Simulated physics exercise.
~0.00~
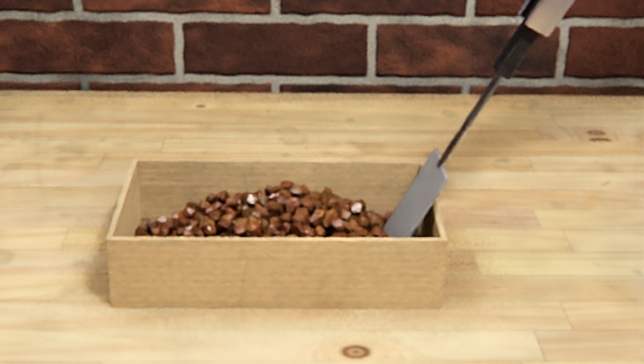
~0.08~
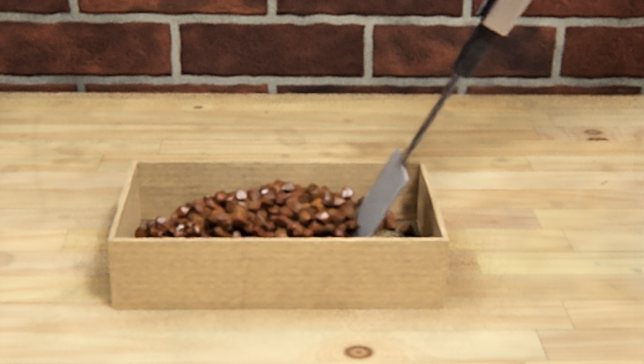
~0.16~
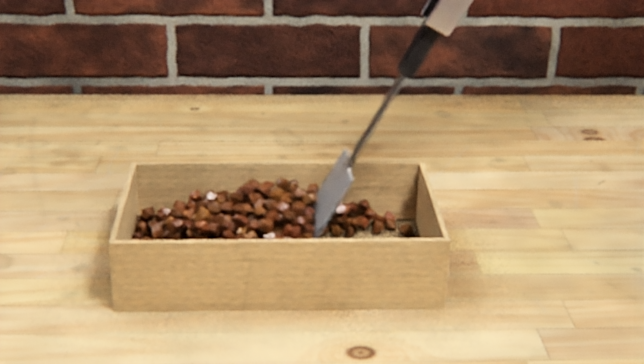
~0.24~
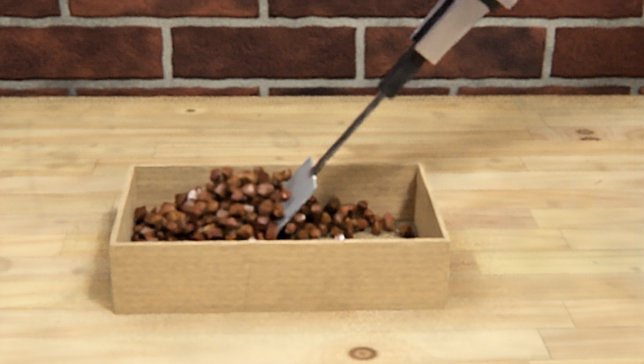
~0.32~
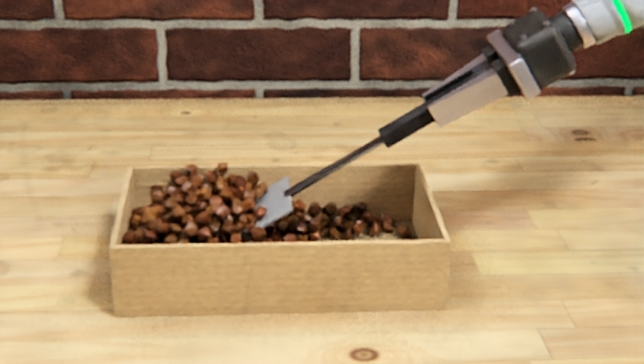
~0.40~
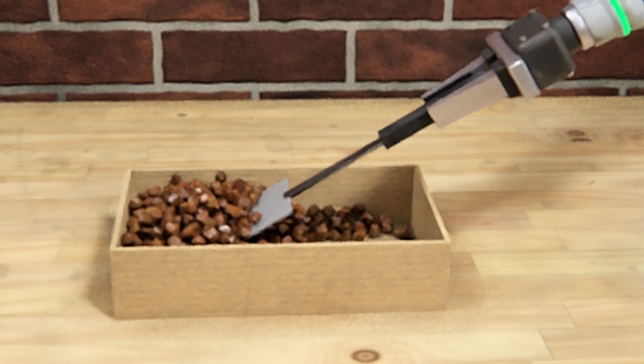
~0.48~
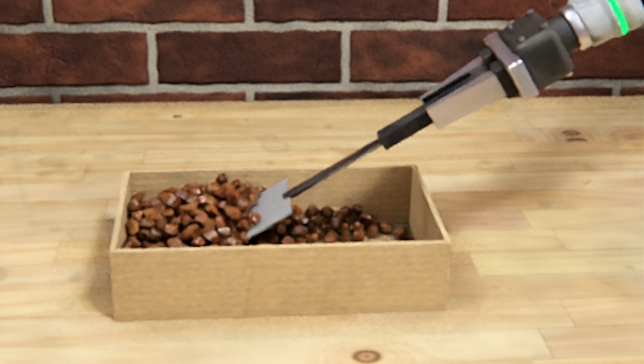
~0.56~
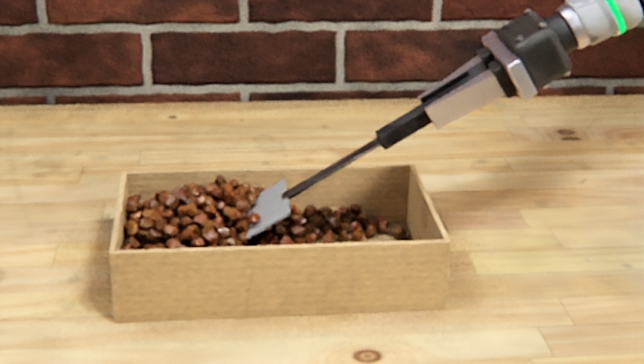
In this clip, a robotic gripper holding a spatula pushes brown pellets leftward inside a rectangular wooden trough on a table, heaping them up, then tilts the blade flatter and stops, with the pellets settling against it and all remaining in the trough.
